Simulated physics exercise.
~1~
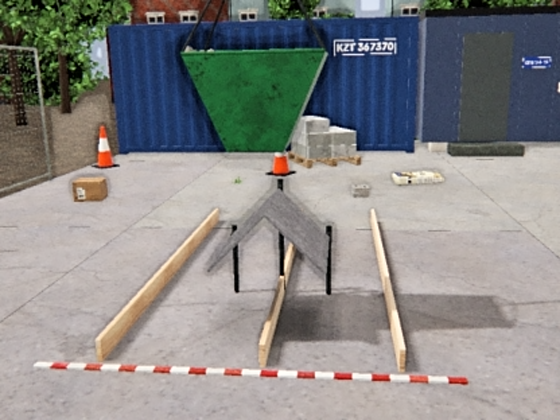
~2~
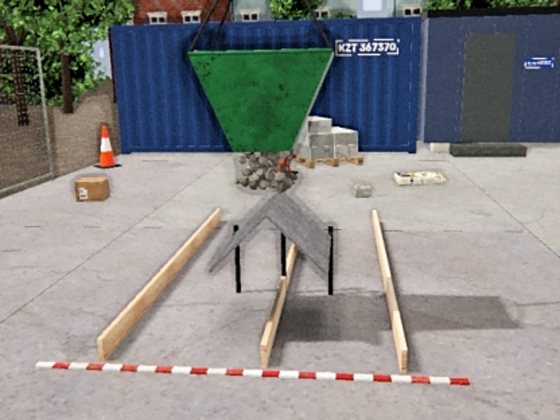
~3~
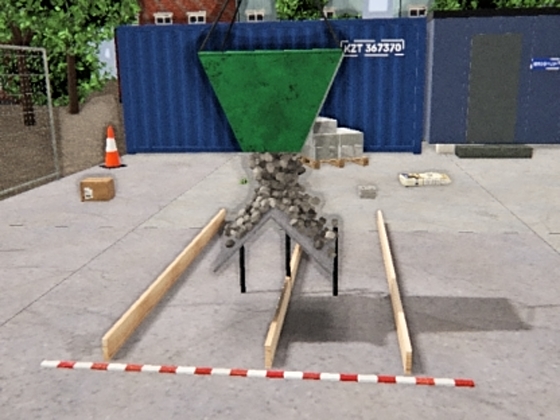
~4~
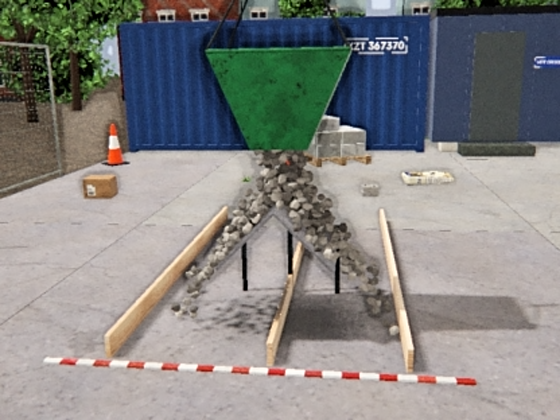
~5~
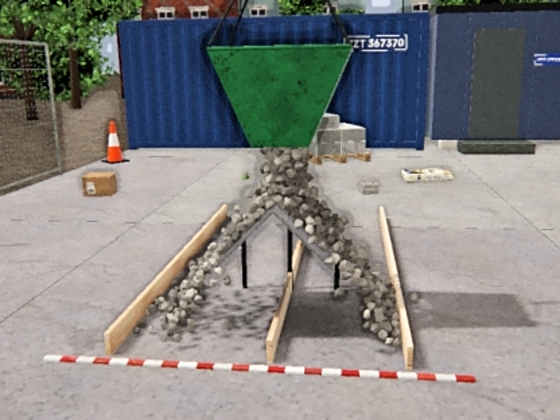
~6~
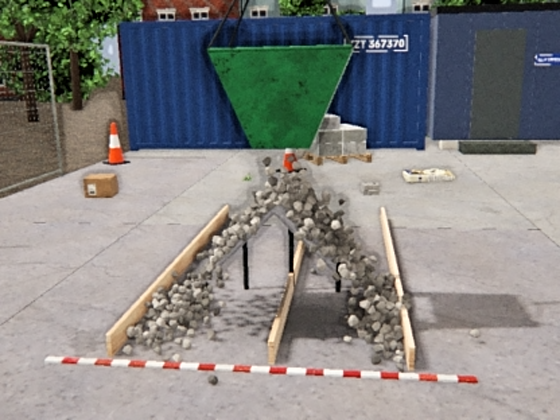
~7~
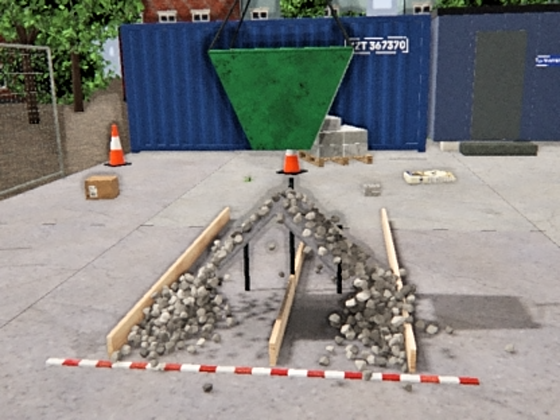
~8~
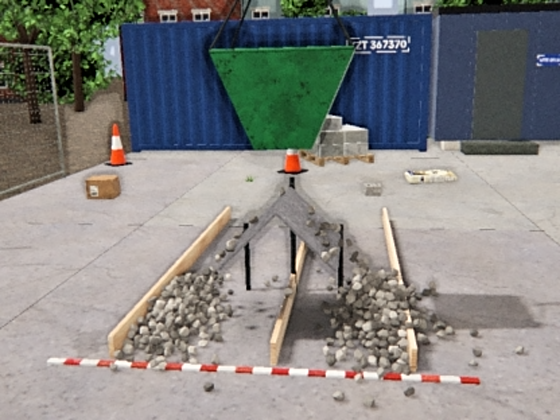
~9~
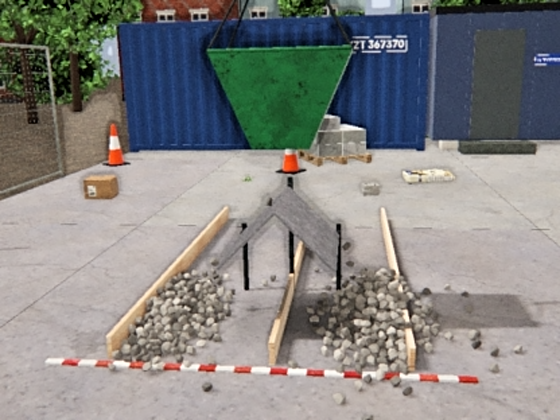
At first, a green skip hangs from cables before a blue container, above a grey peaked steel slide and three wooden planks laid on concrete. It drifts slightly right as grey stones begin dropping from its bottom. The stones pour onto the peak and split, tumbling down both slopes towards the bays between the planks. The skip then hangs still and runs empty, revealing an orange cone behind the peak, while the last stones slide off the steel. Finally, two heaps lie in the bays, the right one somewhat larger, with a few stones scattered beyond the right plank and past the striped staff.
